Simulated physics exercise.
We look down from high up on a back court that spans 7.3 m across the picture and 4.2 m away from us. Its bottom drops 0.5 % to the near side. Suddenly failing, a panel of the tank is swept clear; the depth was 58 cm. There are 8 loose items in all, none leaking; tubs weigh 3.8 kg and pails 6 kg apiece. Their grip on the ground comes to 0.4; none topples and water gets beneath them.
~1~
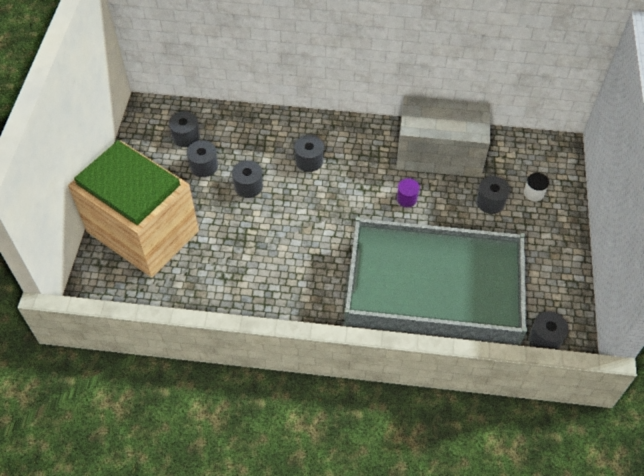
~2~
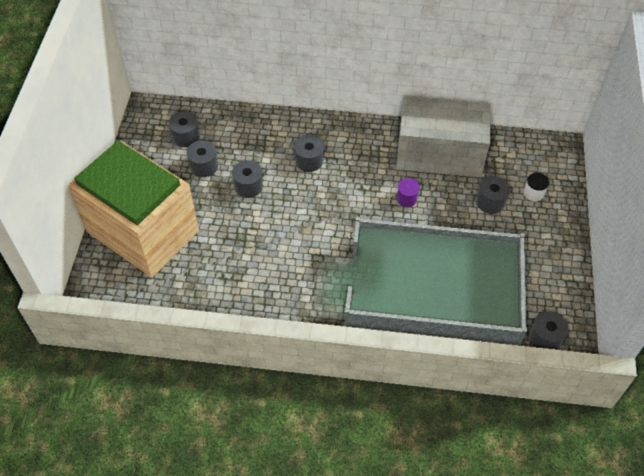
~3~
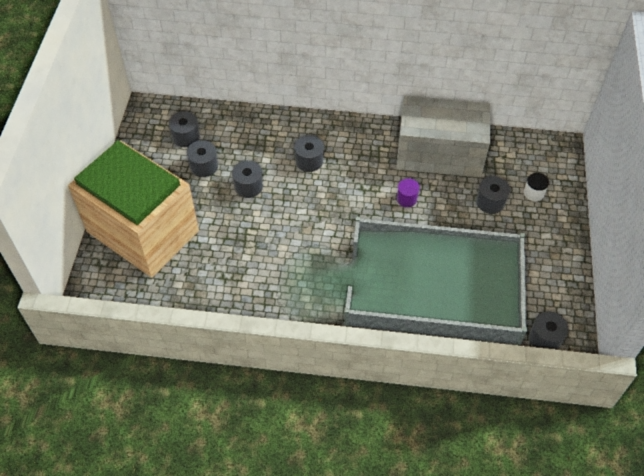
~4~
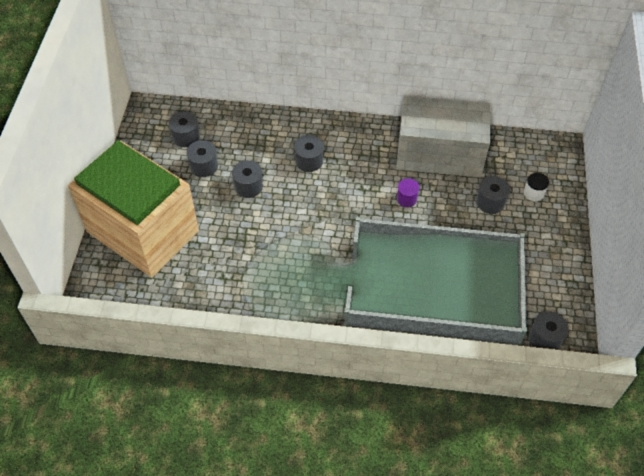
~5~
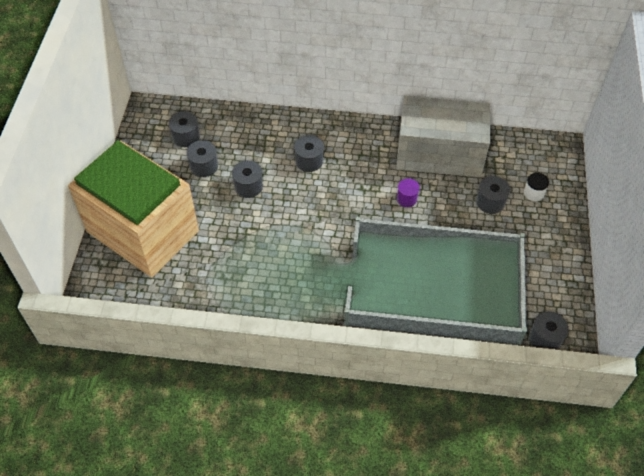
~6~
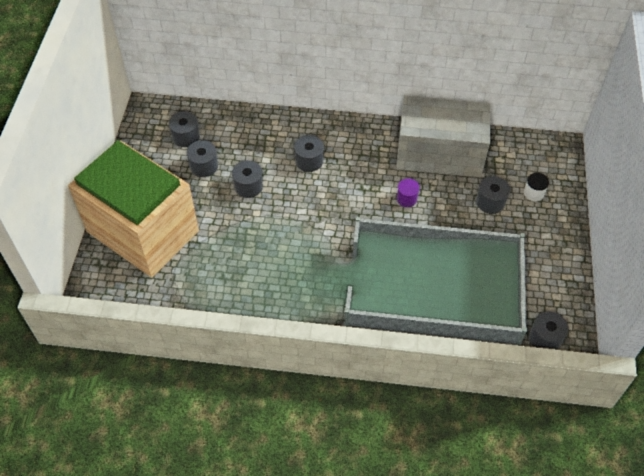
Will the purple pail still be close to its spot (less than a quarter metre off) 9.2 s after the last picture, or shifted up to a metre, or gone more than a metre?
Still close.
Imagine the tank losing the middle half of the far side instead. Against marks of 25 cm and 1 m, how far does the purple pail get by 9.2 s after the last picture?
Note: Purple pail displaced a long way.
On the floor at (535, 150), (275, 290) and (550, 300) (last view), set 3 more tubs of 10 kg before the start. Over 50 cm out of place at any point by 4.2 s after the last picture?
In order: Below it, above it, below it.
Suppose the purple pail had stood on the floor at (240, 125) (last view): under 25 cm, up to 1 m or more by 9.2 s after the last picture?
What happens is that it covers a big distance.
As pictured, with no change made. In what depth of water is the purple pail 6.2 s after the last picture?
Roughly 2 cm at that moment.
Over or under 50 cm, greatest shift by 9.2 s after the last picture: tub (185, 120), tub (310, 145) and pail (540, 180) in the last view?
First one went too far, second one went too far, third one stayed inside.
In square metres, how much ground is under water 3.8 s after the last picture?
At that time the wet patch spans about 17 m2.
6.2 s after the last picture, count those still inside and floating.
Total: 4.
Then, 1.2 s after the last picture the purple pail is near (409, 187), 0.0 m from its start, aground; 0 afloat.
Then, 3.8 s after the last picture the purple pail is near (409, 187), 0.0 m from its start, aground; 3 afloat.
Then, 6.2 s after the last picture the purple pail is near (409, 187), 0.0 m from its start, aground; 4 afloat.
Then, 9.2 s after the last picture the purple pail is near (409, 187), 0.0 m from its start, aground; 3 afloat.
